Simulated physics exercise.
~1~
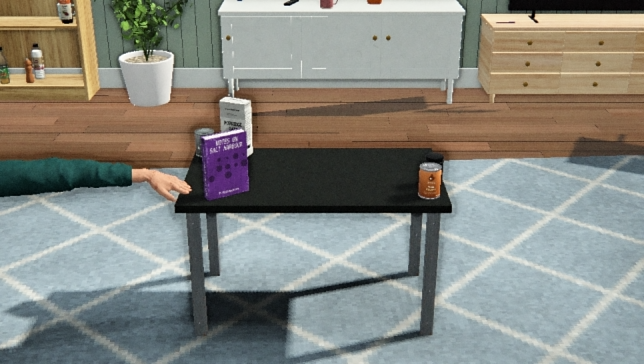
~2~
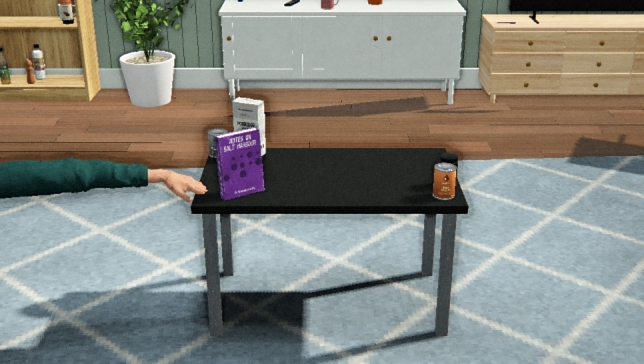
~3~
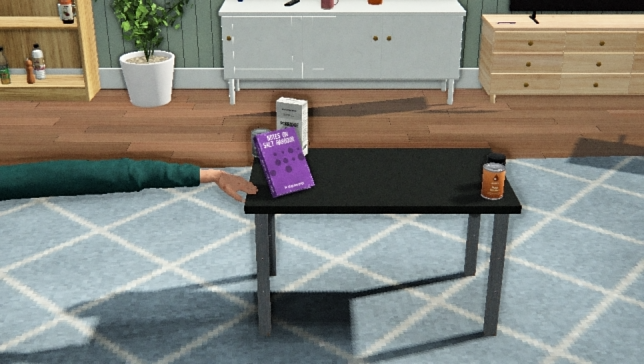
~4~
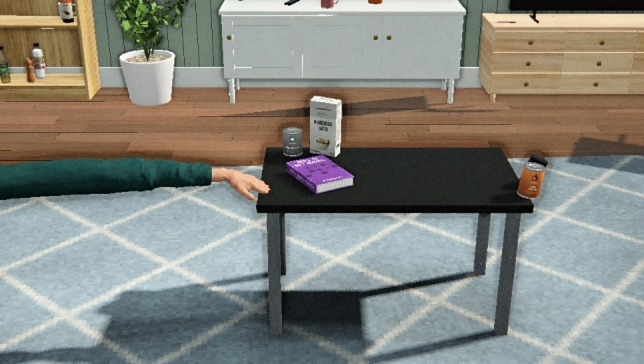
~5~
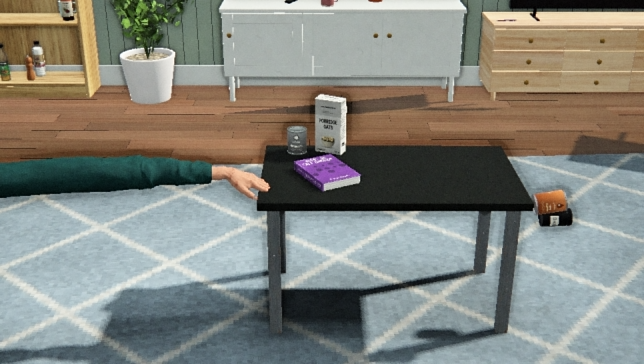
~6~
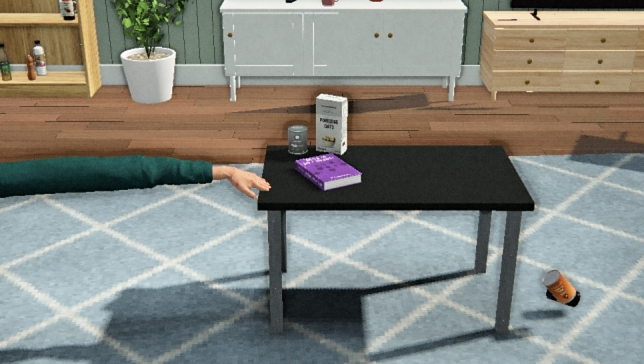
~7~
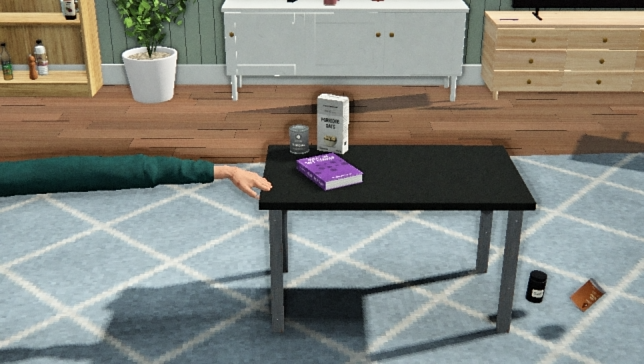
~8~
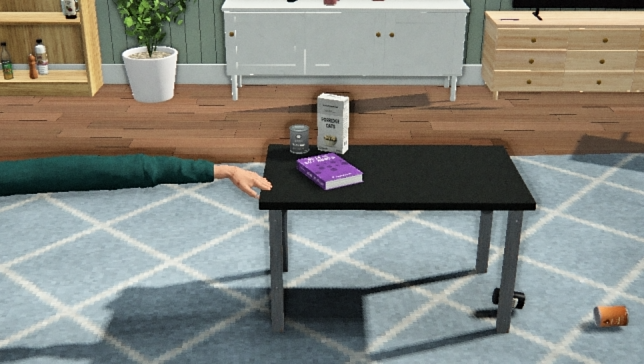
In this clip, a small black table slides right beside an outstretched arm and stops; a purple book topples flat on top while an orange tin and a black jar fall off the right side, ending on the rug, as a white packet and grey tin stay upright.
